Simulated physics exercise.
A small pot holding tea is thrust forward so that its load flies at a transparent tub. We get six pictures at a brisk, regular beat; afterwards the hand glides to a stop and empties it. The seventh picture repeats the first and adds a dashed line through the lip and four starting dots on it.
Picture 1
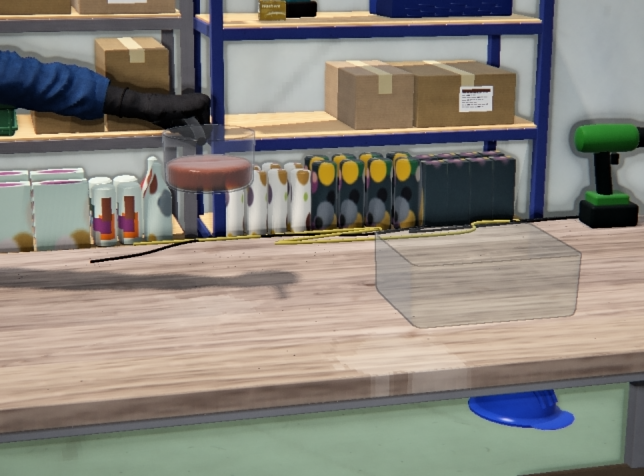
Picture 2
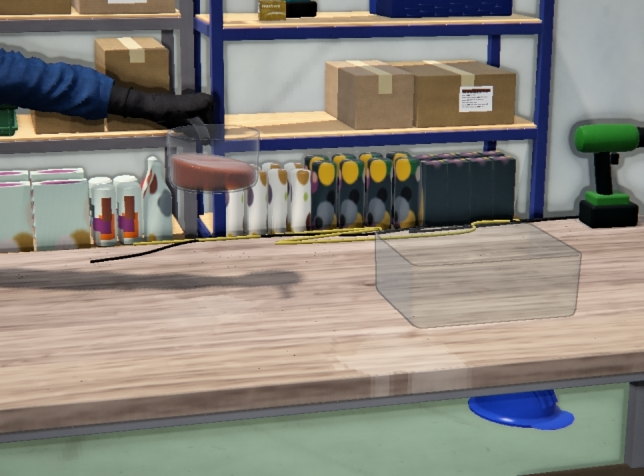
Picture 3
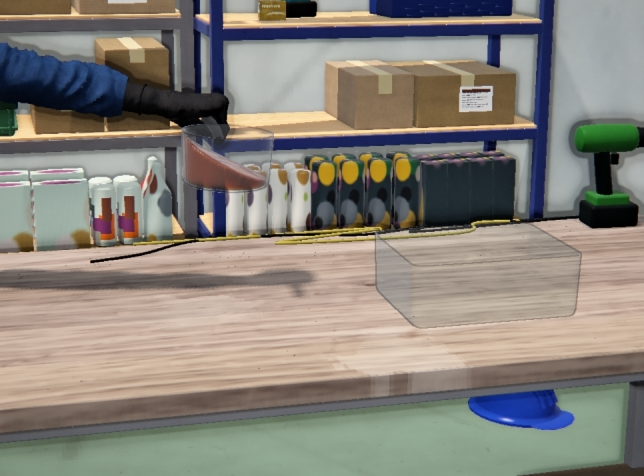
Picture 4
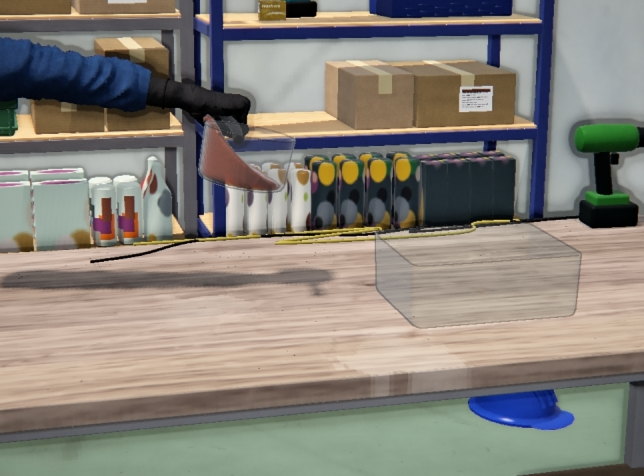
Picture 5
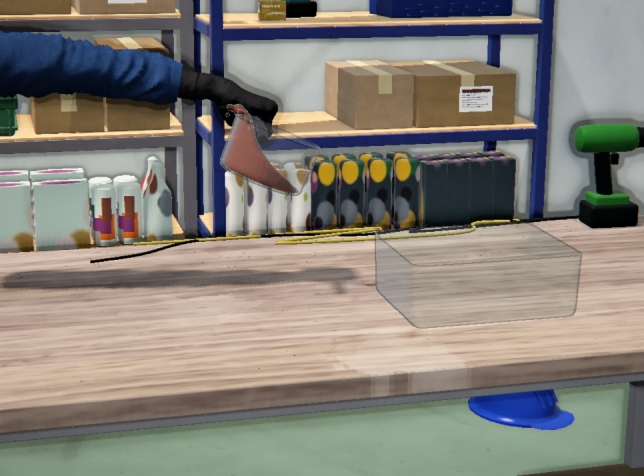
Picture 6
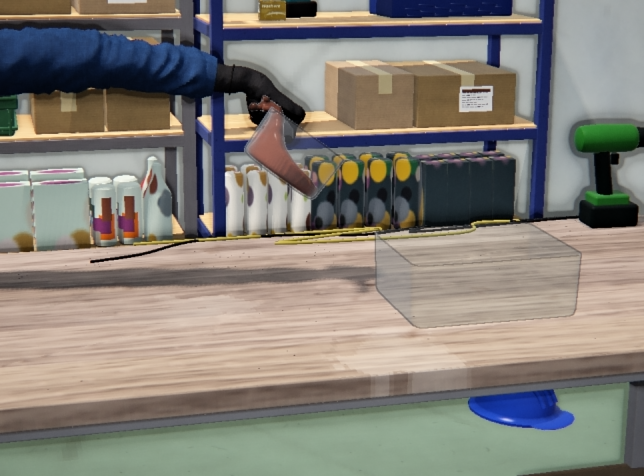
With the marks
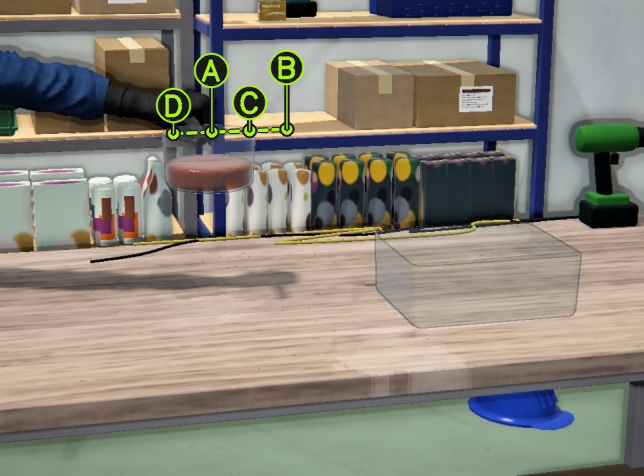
A workshop bench with a pale wooden top is seen from the front and slightly above by a still camera, with blue-framed shelves of cardboard boxes behind. A clear tub sits right of centre, a green drill stands far right, and a blue cap hangs below. From the left, a blue-sleeved, black-gloved arm moves a small transparent pot of reddish-brown tea rightward, tilting it increasingly as the liquid slants and surges up one side.
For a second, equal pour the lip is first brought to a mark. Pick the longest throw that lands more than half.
A.
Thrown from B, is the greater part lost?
No, not at all.
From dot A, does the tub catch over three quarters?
No.
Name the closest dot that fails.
D it is.
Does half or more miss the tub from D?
Yes, it does.
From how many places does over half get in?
Three of the four.
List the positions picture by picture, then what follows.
In the first frame, upright, lip at (252, 130); tub from (410, 328) to (575, 314); nothing has left yet.
In the second frame, upright, lip at (256, 130); nothing has left yet.
In the third frame, tipped about 4°, lip at (271, 132); nothing has left yet.
In the fourth frame, tipped about 11°, lip at (292, 138); tea is over the rim, down to (214, 124).
In the fifth frame, tipped about 23°, lip at (318, 146); tea is over the rim, down to (250, 118).
In the sixth frame, tipped about 37°, lip at (342, 157); tea is over the rim, down to (250, 118).
In lime, A at (211, 132); B at (286, 129); C at (249, 130); D at (173, 133).
With A, about 64 % lands in the tub, 31 % falls short and 4 % goes beside or beyond.
With B, about 78 % lands in the tub, 2 % falls short and 20 % goes beside or beyond.
With C, about 74 % lands in the tub, 17 % falls short and 9 % goes beside or beyond.
With D, about 37 % lands in the tub, 56 % falls short and 8 % goes beside or beyond.
